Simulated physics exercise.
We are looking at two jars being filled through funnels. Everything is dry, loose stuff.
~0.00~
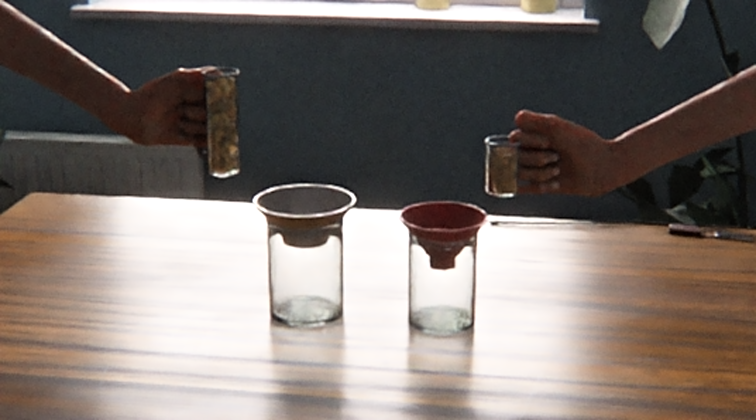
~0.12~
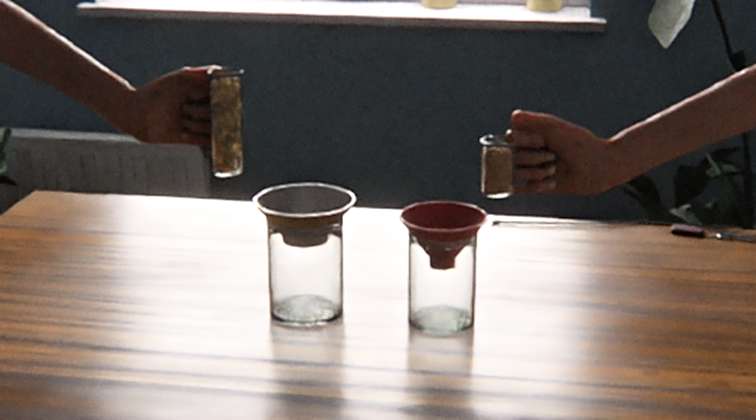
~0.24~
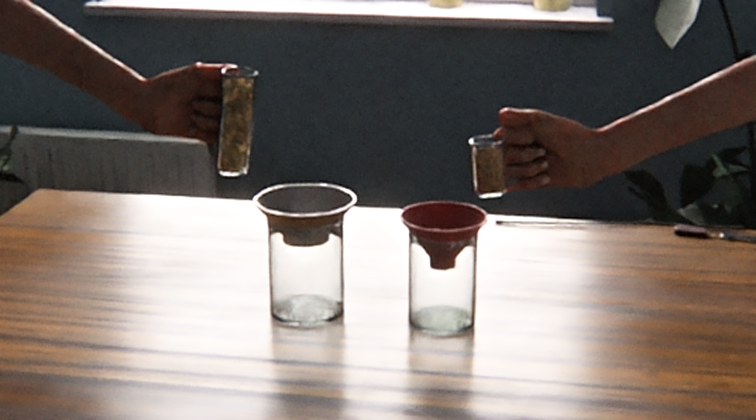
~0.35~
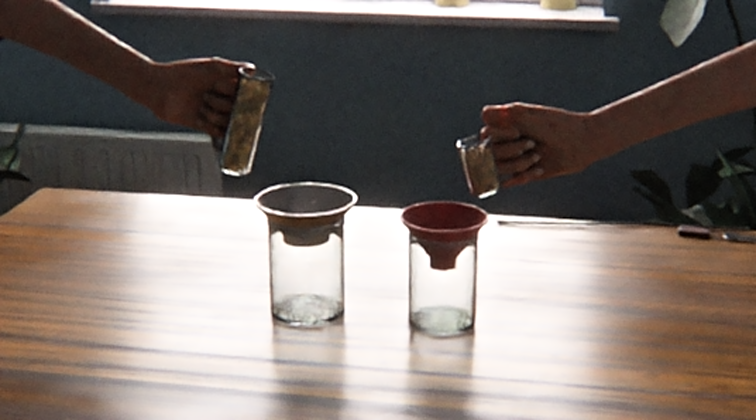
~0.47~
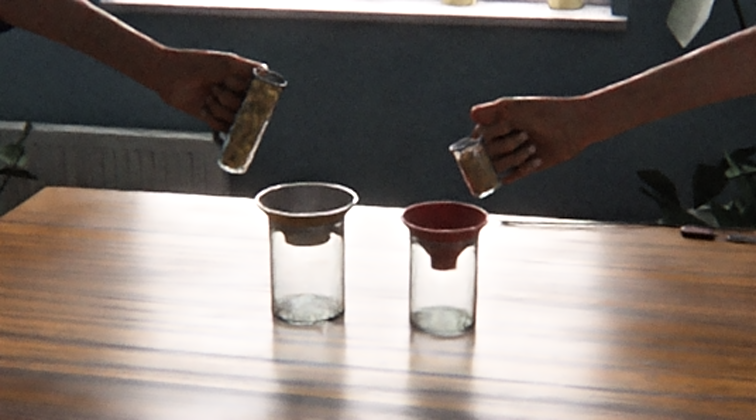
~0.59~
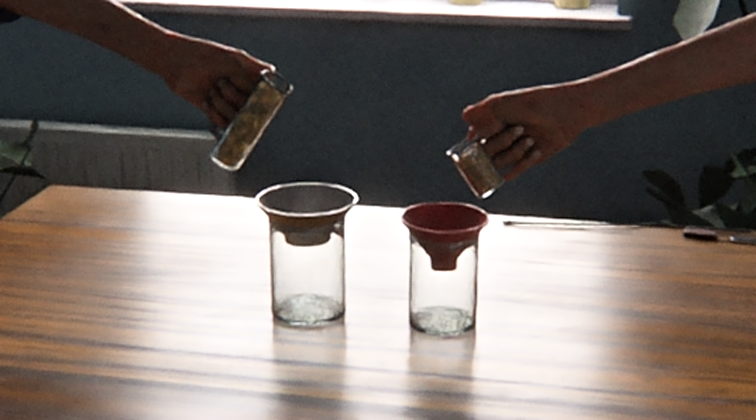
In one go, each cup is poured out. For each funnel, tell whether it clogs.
Result: Left funnel: Free-flowing, right: Free-flowing.
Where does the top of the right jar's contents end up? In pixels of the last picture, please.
(455, 315) or nearby.
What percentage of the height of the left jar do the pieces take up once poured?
Some 15 per cent.
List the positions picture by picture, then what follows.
The first frame shows left funnel near (305, 208), outlet at (305, 240), about 6 pieces wide; left cup near (223, 123), holding dried chickpeas; right funnel near (443, 224), outlet at (442, 265), about 5 pieces wide; right cup near (503, 167), holding round wooden beads.
The second frame shows left cup near (227, 123), upright; right cup near (498, 167), upright.
The third frame shows left cup near (236, 122), tipped 6°; right cup near (489, 167), tipped 6°.
The fourth frame shows left cup near (245, 122), tipped 16°; right cup near (480, 166), tipped 16°.
The fifth frame shows left cup near (250, 122), tipped 25°; right cup near (477, 166), tipped 25°.
The sixth frame shows left funnel near (307, 206), outlet at (307, 239); left cup near (251, 122), tipped 34°; right funnel near (445, 225), outlet at (444, 266); right cup near (477, 167), tipped 34°.
After 0.95 s, left, the whole lot still in the cup; right, the whole lot still in the cup.
After 1.33 s, left, the whole lot still in the cup; right, all but a few still in the cup, a little in or over the funnel, only a few down in the jar.
After 1.78 s, left, near half still in the cup, near a quarter in or over the funnel, near a quarter down in the jar; right, only a few still in the cup, near a third in or over the funnel, near two thirds down in the jar.
In the end (2.7 s), left, the whole lot down in the jar; right, the whole lot down in the jar.
